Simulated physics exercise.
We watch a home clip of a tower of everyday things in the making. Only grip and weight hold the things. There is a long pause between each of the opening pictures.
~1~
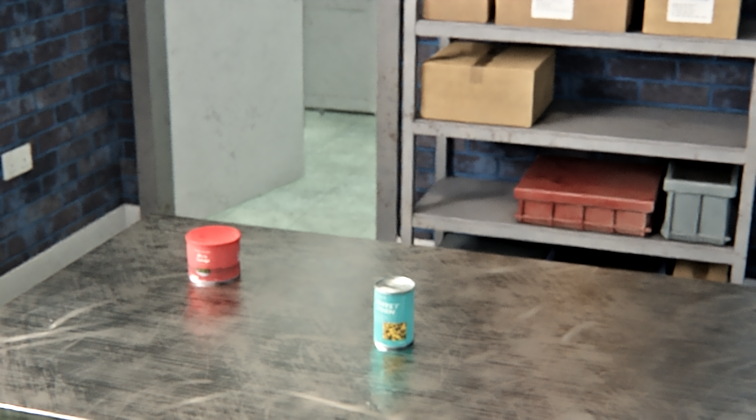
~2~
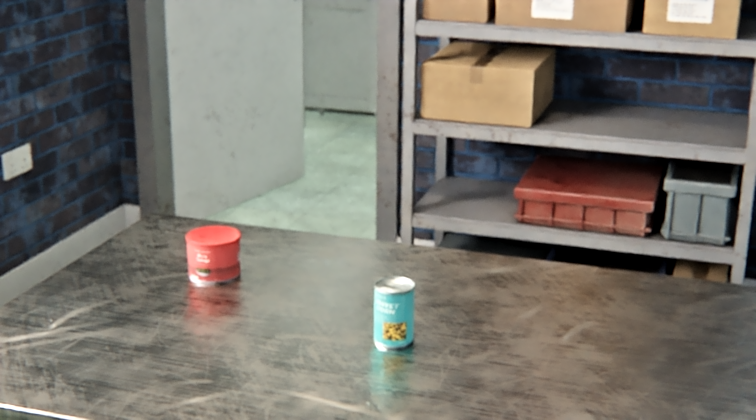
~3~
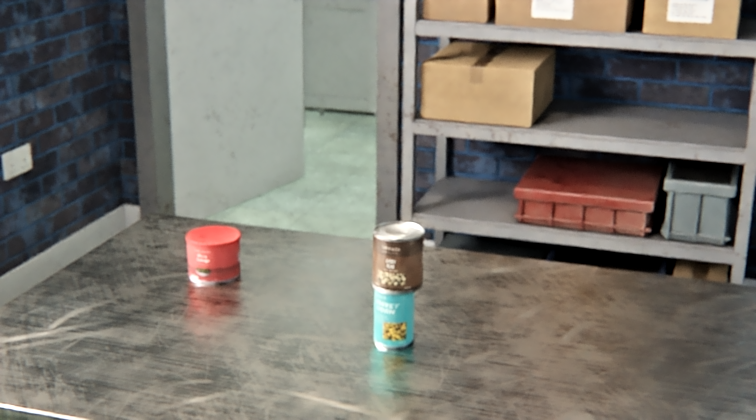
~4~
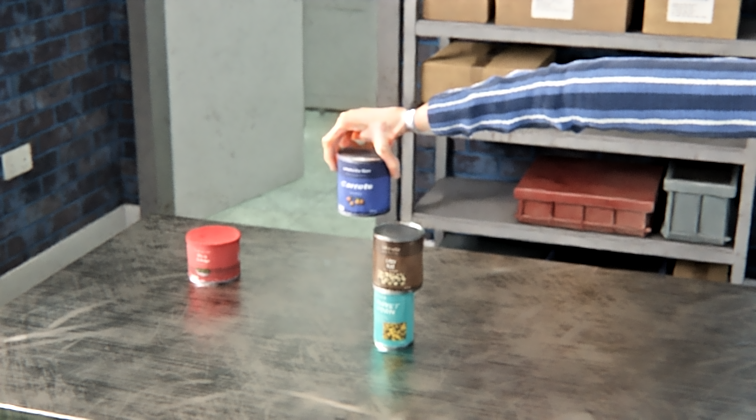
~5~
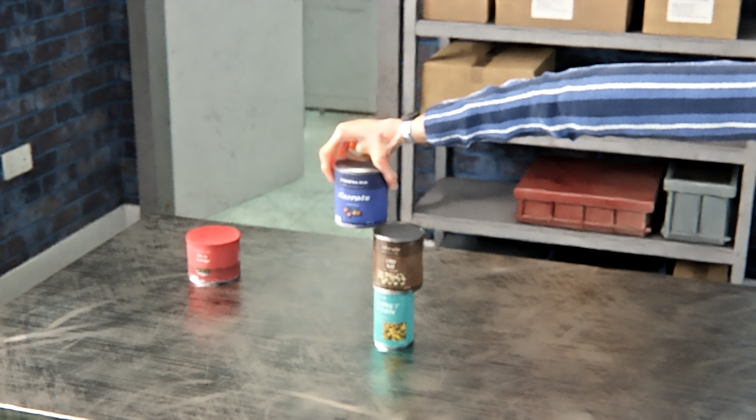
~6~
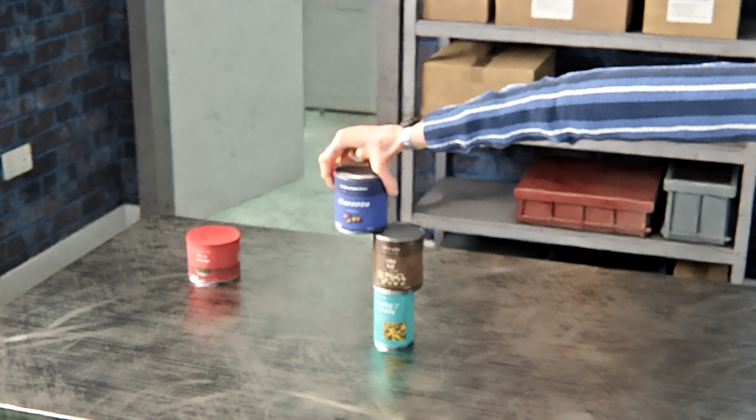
To begin with, a red tub and a turquoise tin stand apart on a dark tabletop, and then a brown pot appears on top of the tin. Next, a hand in a striped sleeve holds a blue tin just above and left of the pot, lowering it slightly.
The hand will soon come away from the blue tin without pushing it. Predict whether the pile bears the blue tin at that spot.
Some of it tumbles.
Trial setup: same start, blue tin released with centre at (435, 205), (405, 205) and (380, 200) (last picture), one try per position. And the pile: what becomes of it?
Well, on the first go it tumbles down, on the second it stays steady, and on the third it stays steady.
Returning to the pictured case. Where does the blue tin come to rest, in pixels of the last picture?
Roughly at pixel (342, 308).
Then, 0.30 s past the last view, blue tin now fallen.
Then, 0.40 s past the last view, things are still on the move.
Then, 0.50 s past the last view, as before.
Then, 0.60 s past the last view, blue tin resting near (342, 308).
Finally, fallen, blue tin; the other 3 still in place. Final places as the last picture's camera would see them, blue tin near (342, 308). The pile loses its balance.
